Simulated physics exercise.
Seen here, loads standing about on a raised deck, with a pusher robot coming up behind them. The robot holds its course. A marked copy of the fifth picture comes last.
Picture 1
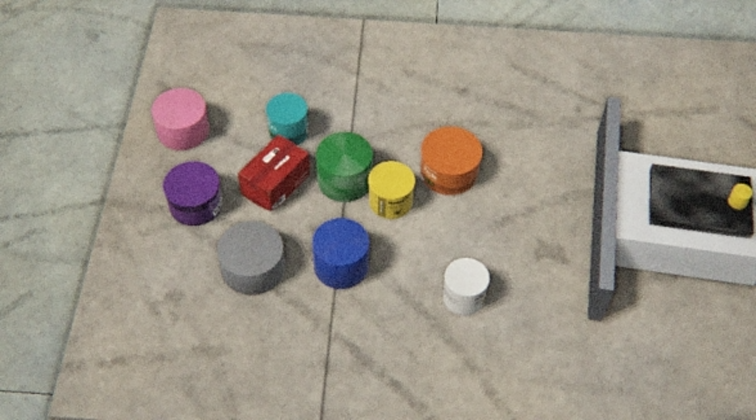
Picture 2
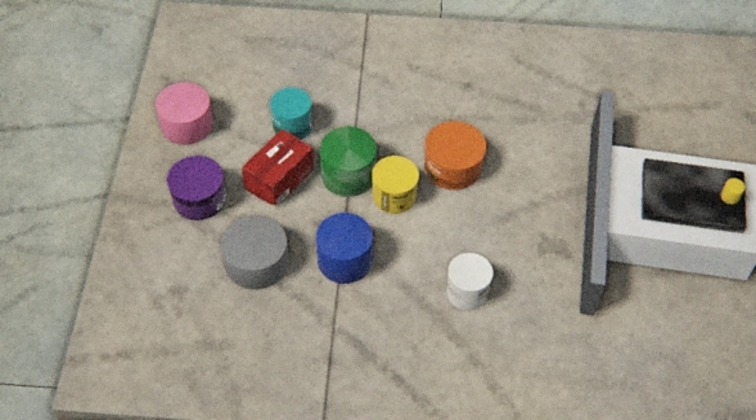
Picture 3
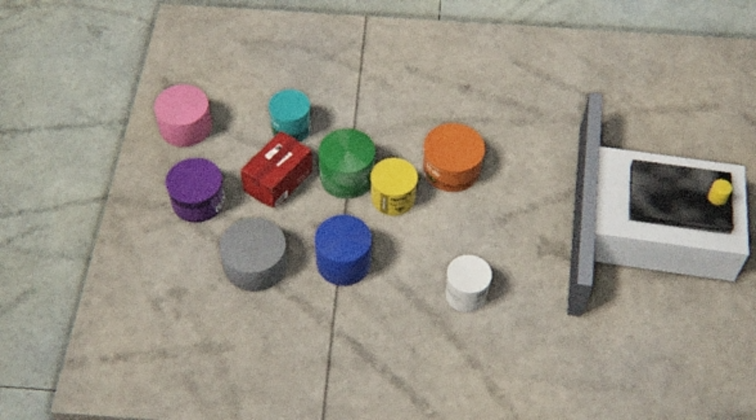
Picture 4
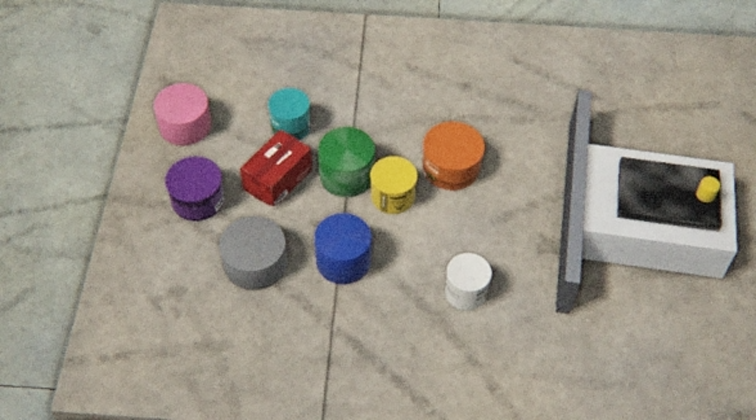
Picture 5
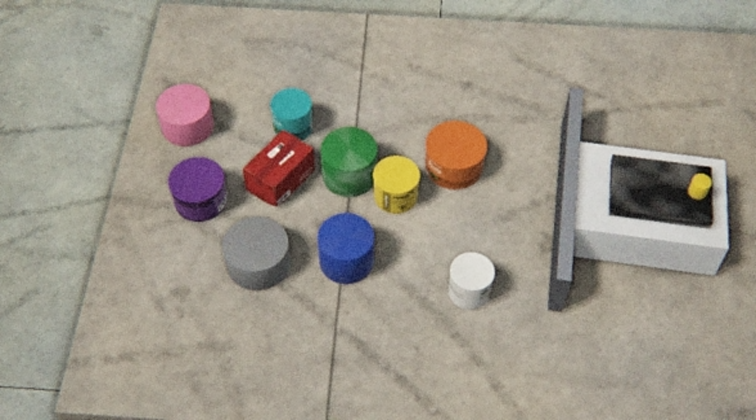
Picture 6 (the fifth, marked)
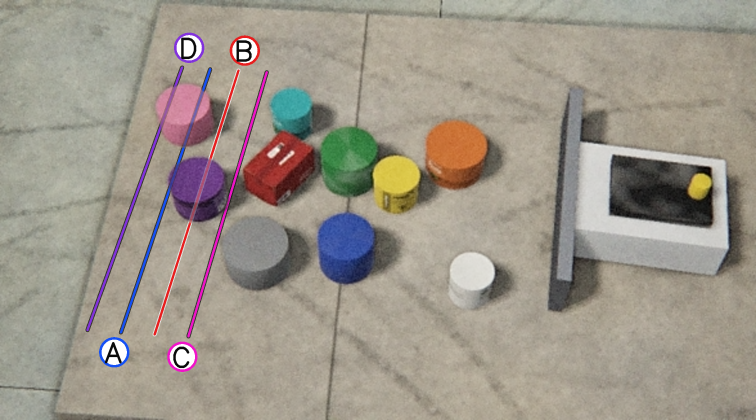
On a raised stone-like deck, a white robot with a grey upright plate crept slowly left from the right side, while the colourful round containers and a red parcel stayed where they were, untouched.
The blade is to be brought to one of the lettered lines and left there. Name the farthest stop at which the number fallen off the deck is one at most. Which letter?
At B, and not beyond.
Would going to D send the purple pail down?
By then, yes.
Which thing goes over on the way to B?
The purple pail goes over.
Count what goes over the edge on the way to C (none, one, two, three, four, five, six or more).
By then, none.
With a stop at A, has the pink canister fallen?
Yes.
On the copy, A at (170, 189); B at (200, 191); C at (231, 192); D at (139, 187).
On B. First, robot (518, 181); white pail (393, 272); orange pail (405, 147).
Then, robot (384, 173); purple pail (166, 202); red parcel (199, 171).
Finally, robot (278, 167); purple pail over the edge; pink canister (140, 95); one fallen.
By contrast, A drops four; C is within the limit but short; D drops seven.
